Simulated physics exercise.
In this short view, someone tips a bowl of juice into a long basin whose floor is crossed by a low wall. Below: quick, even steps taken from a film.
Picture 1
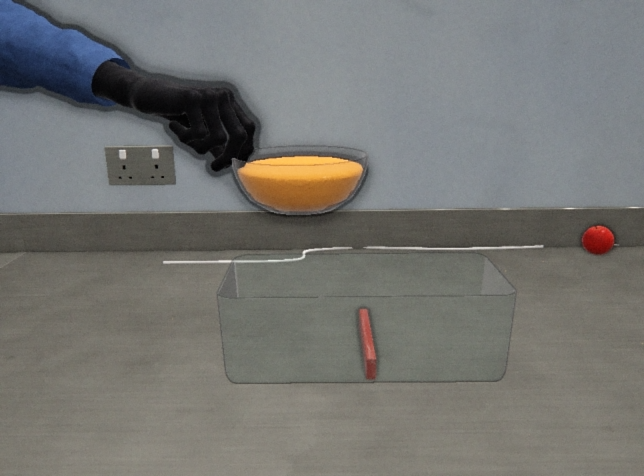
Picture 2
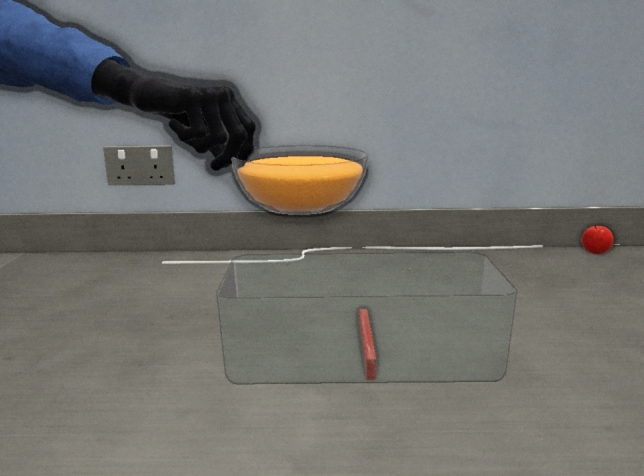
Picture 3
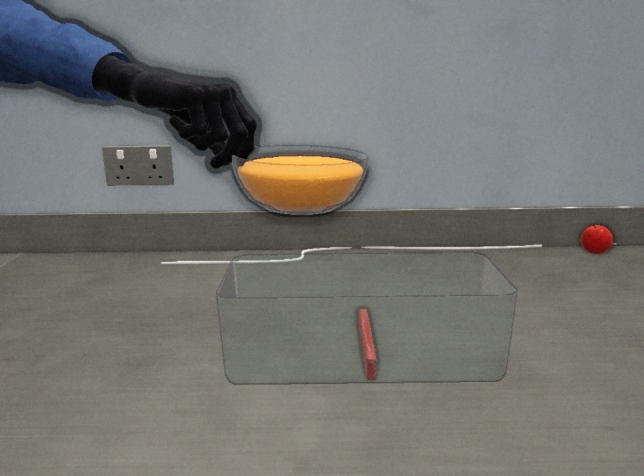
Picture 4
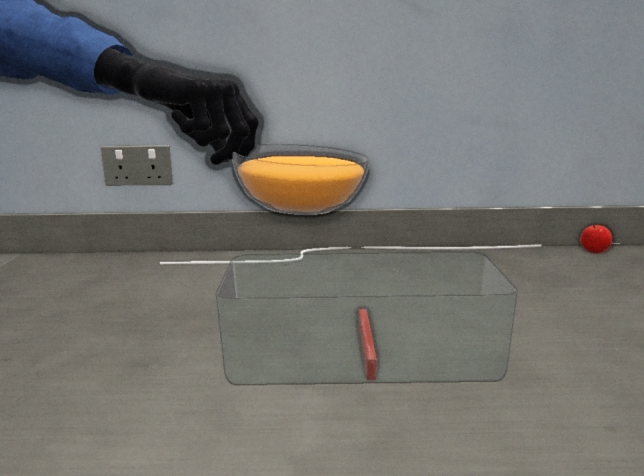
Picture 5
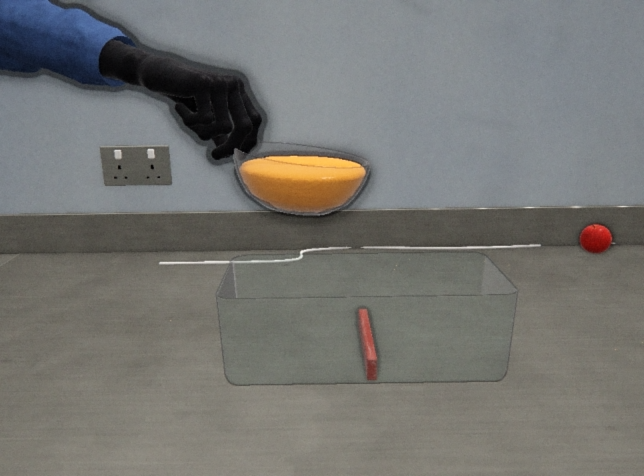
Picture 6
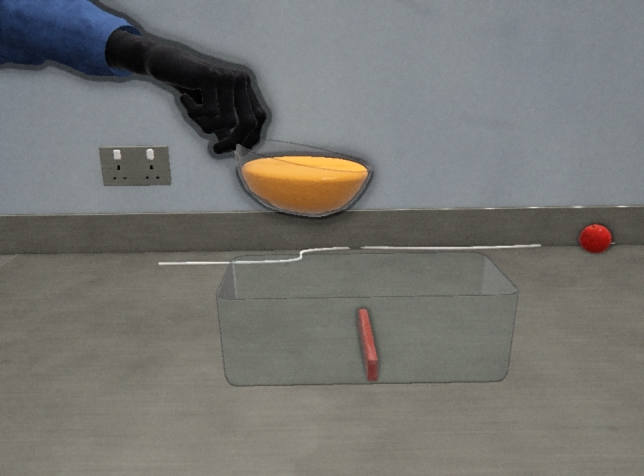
At the start, a black-gloved hand in a blue sleeve holds the left edge of a clear bowl of orange juice, level above a long transparent basin with a low red wall across its floor. The hand then rises slightly, gradually tilting the bowl a little toward the right.
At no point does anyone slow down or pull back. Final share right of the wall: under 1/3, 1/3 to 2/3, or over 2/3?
I reckon what ends right of the wall tops two thirds.
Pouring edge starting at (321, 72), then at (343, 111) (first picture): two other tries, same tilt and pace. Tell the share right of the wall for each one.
It works out to around 65 % and then around 70 %.
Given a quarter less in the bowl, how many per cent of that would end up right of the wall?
My estimate is about 80 percent.
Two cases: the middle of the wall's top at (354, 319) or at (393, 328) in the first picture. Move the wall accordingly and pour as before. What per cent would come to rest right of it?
About 95 per cent, then about 70 per cent.
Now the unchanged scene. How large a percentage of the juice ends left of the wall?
Roughly 20 %.
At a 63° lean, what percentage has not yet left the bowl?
My estimate is close to 40 percent remaining.
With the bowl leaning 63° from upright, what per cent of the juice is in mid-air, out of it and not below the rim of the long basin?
That comes to near 35 percent.
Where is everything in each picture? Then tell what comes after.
In the first picture, tilt 0°; pouring edge (367, 155); surface from (238, 167) to (363, 166); the long basin's rim runs from (226, 276) to (500, 273); the wall's top is at (367, 333).
In the second picture, tilt 1°; pouring edge (367, 156); surface from (238, 166) to (363, 166).
In the third picture, tilt 2°; pouring edge (368, 157); surface from (239, 166) to (363, 167).
In the fourth picture, tilt 4°; pouring edge (369, 160); surface from (238, 165) to (364, 168).
In the fifth picture, tilt 8°; pouring edge (370, 164); surface from (240, 165) to (366, 167).
In the sixth picture, tilt 12°; pouring edge (371, 169); surface from (243, 165) to (368, 168).
A moment on, the bowl is tipped part way and 39 per cent is still to pour, 0 is left of the wall and 27 right of it.
Next, the bowl is tipped on its side and 2 per cent is still to pour, 13 is left of the wall and 81 right of it.
Then the bowl is tipped right over and 0 per cent is still to pour, 17 is left of the wall and 83 right of it.
Later the bowl is tipped right over and 0 per cent is still to pour, 19 is left of the wall and 80 right of it.
In the end 19 per cent lies left of the wall, 80 right of it and 1 outside.
